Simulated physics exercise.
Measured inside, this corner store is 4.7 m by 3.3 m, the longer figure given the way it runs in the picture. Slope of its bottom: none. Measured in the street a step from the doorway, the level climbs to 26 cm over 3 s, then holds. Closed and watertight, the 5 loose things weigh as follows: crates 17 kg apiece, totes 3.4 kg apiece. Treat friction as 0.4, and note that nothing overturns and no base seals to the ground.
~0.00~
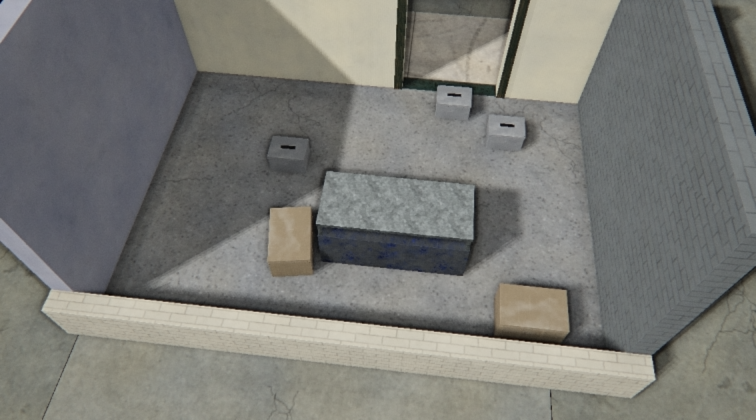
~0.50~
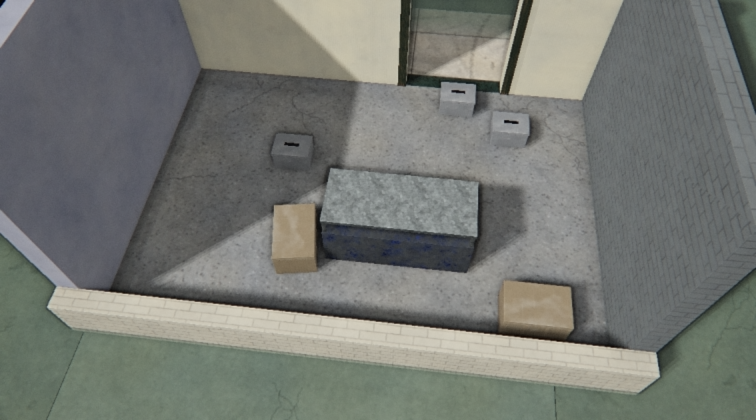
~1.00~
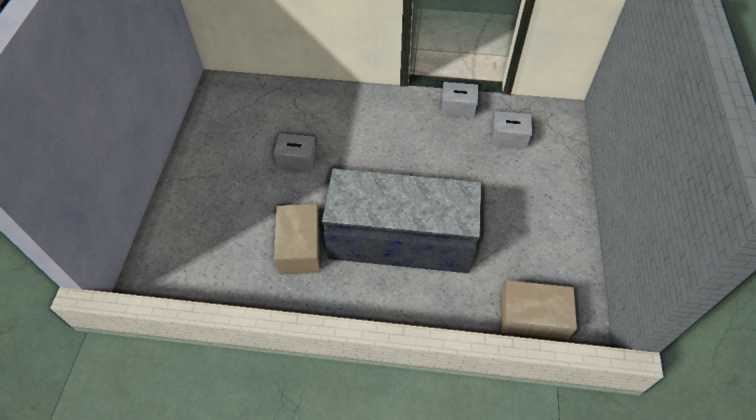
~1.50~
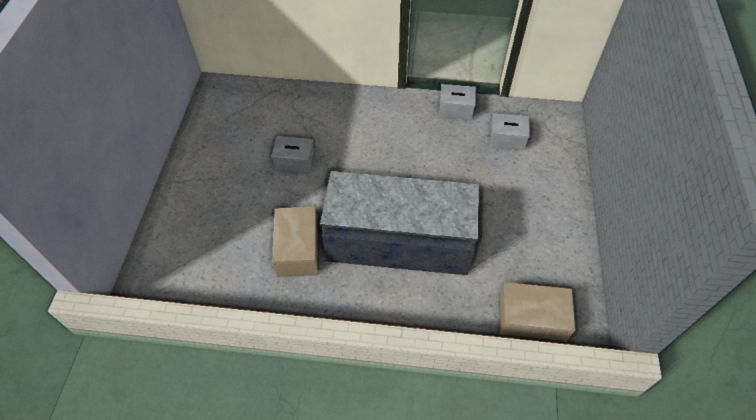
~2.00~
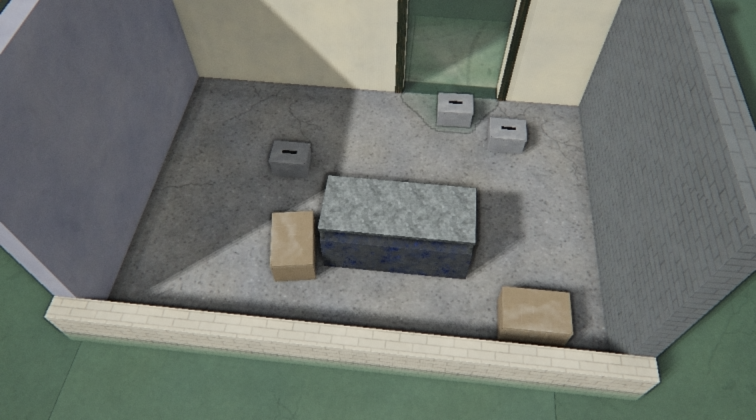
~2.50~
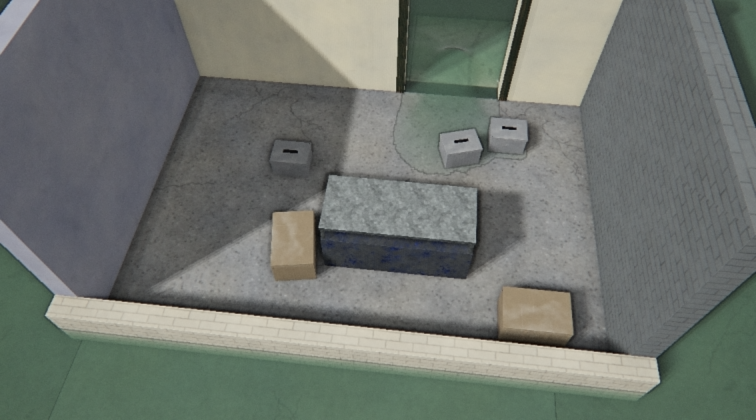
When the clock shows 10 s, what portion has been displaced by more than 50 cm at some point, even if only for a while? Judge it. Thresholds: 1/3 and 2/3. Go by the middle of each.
2/3 or more.
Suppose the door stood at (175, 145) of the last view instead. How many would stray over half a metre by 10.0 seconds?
The count would be 4.
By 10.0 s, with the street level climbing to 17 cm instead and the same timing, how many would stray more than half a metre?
Then 4 of them.
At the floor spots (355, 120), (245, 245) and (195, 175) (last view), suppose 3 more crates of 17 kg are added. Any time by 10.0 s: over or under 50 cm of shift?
Within the limit; beyond the limit; beyond the limit.
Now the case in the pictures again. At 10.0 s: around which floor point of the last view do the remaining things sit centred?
The average lands around (271, 189).
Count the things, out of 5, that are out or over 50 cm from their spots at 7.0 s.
4 of them.
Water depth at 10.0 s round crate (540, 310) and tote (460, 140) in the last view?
Around 15 cm and 15 cm.
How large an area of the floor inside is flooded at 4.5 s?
Some 8.5 m2 of it.
After 3.5 s 2 of 5 are over 50 cm from their spots; 1 afloat.
After 4.5 s 2 of 5 are over 50 cm from their spots; 2 afloat.
After 7.0 s 4 of 5 are over 50 cm from their spots; 3 afloat.
After 10.0 s 5 of 5 are over 50 cm from their spots, and 5 have been at some point; 5 afloat.
